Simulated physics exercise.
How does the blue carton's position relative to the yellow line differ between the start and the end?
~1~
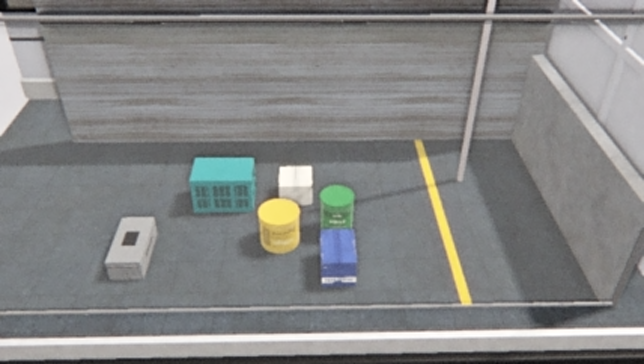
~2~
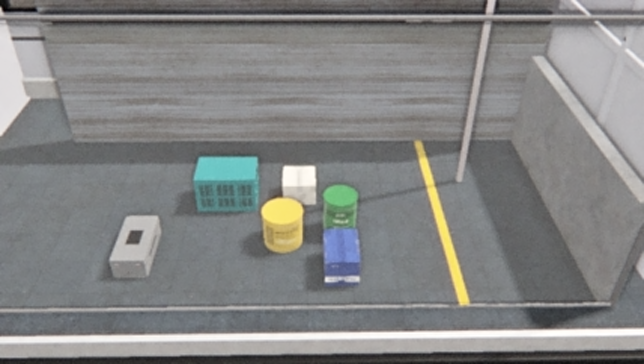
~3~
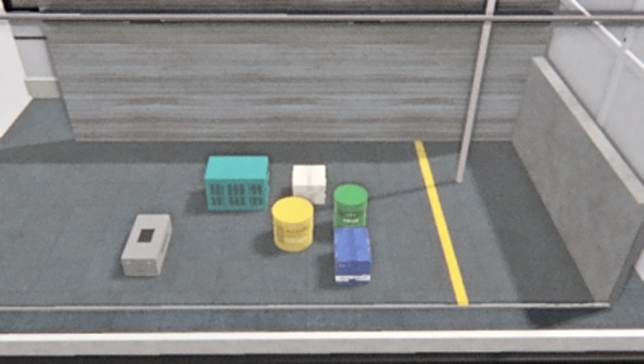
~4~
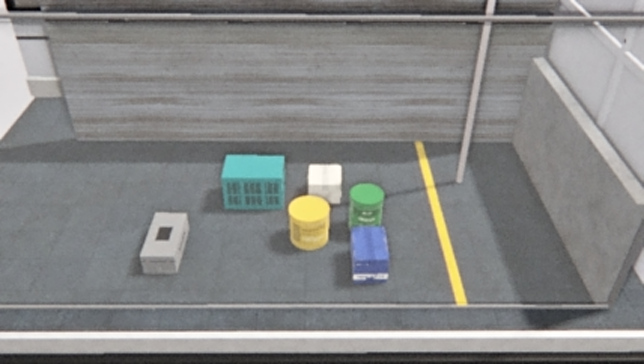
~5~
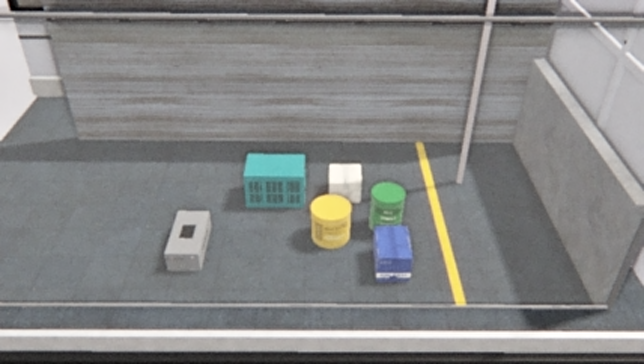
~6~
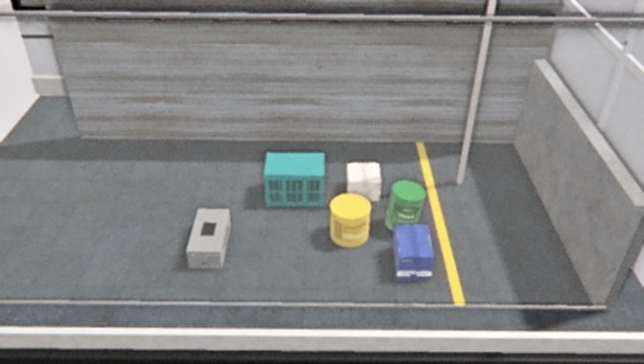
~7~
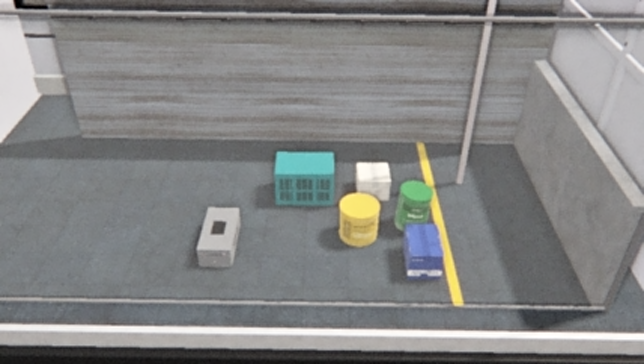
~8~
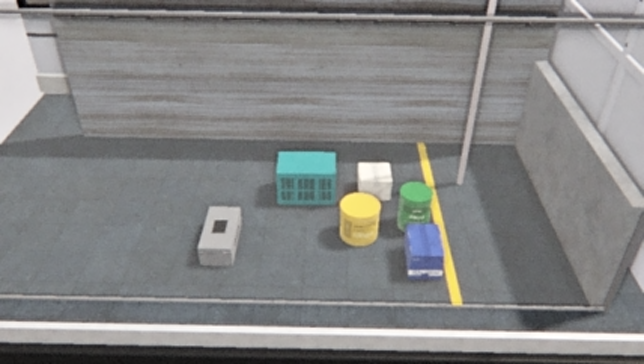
At the start the blue carton sits well to the left of the yellow line. By the end it is farther right, resting close to the line but still short of it.
